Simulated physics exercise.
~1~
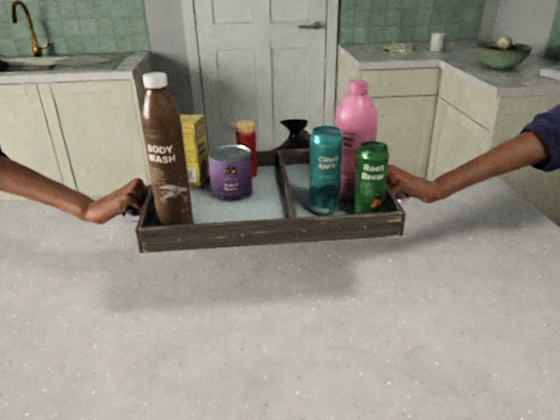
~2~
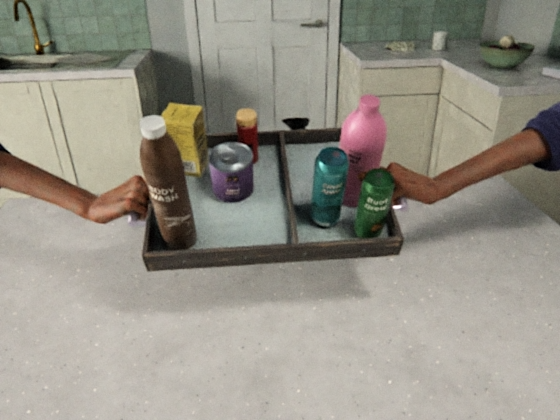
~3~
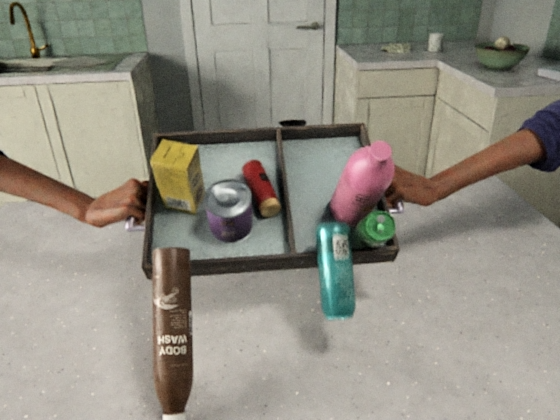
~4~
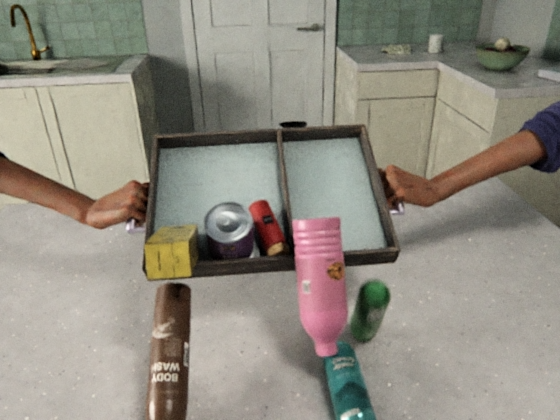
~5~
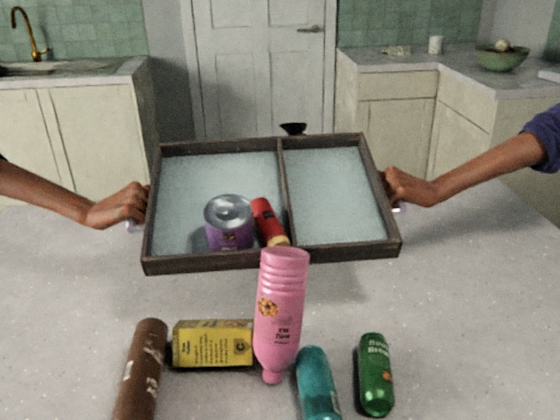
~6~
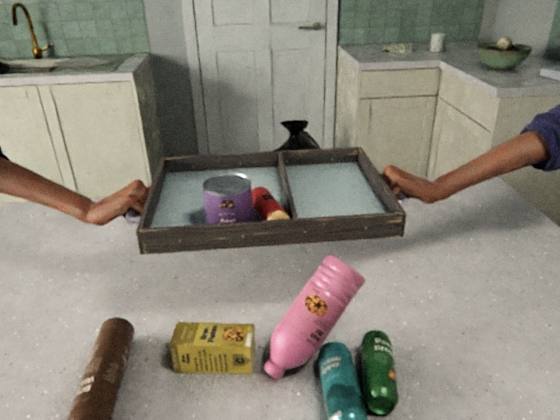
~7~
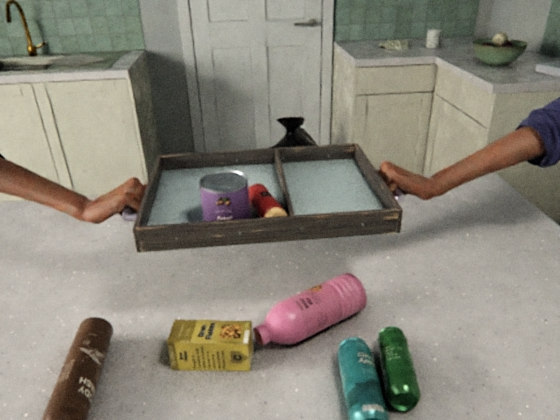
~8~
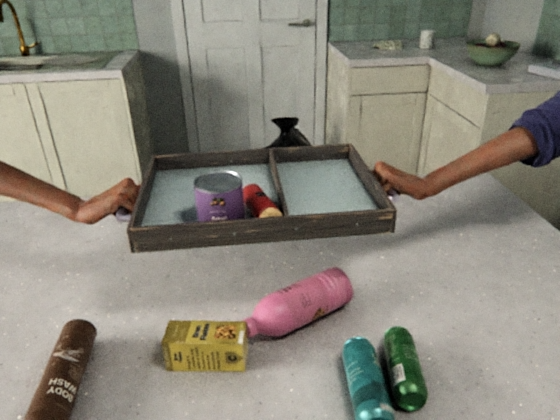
In a kitchen, two hands tilting a tray forward and levelling it, five containers tumbling onto the counter, two staying aboard.
